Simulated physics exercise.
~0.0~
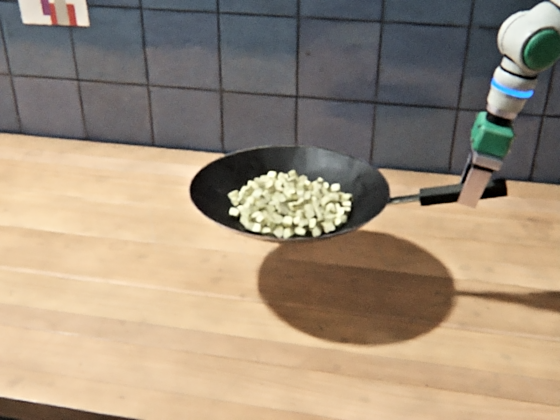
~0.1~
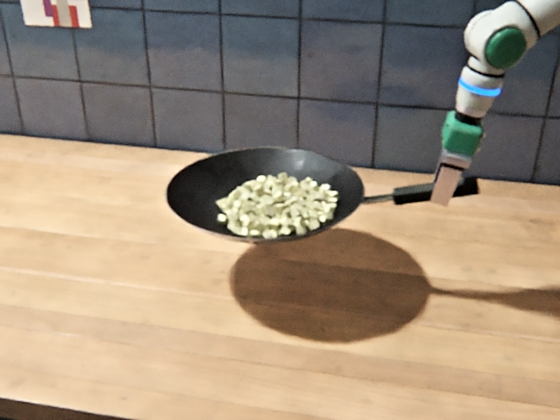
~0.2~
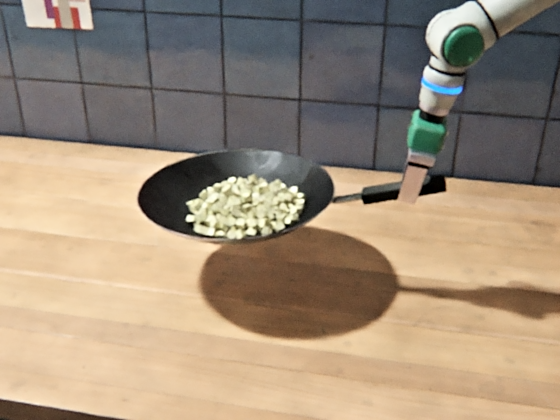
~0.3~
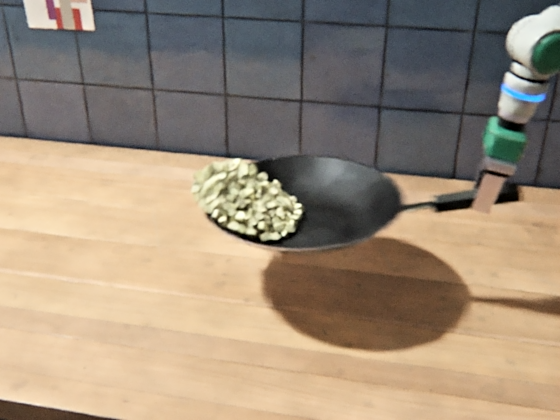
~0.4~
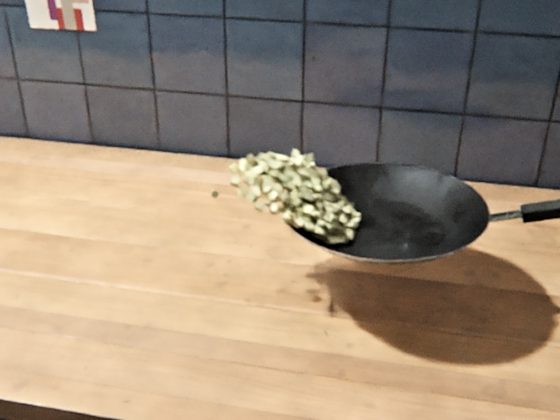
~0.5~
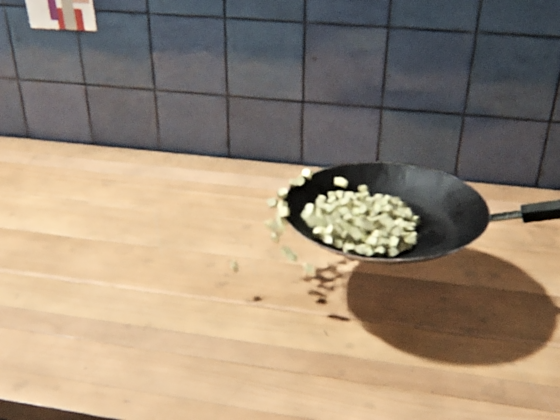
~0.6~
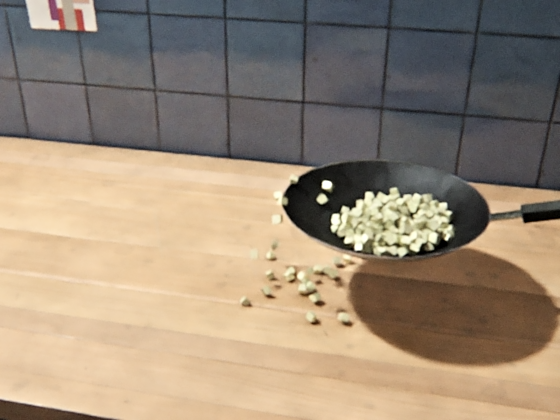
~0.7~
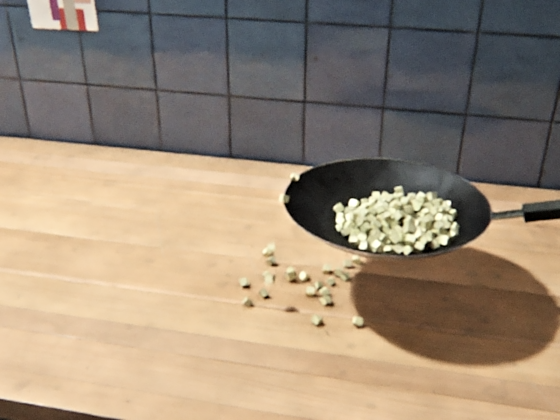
At first, a robot arm holds a dark wok by its handle above a wooden counter, with a heap of pale green vegetable dice resting in it. The arm carries the wok smoothly to the left, and the heap stays together. Then it sweeps the wok quickly back to the right, and the dice pile up against the left rim and bulge over it. As the wok stops, most of the dice slide back toward the middle, while some spill off the left edge. In the end, the wok hangs still with most of its load, and a small scatter of dice lies on the counter.
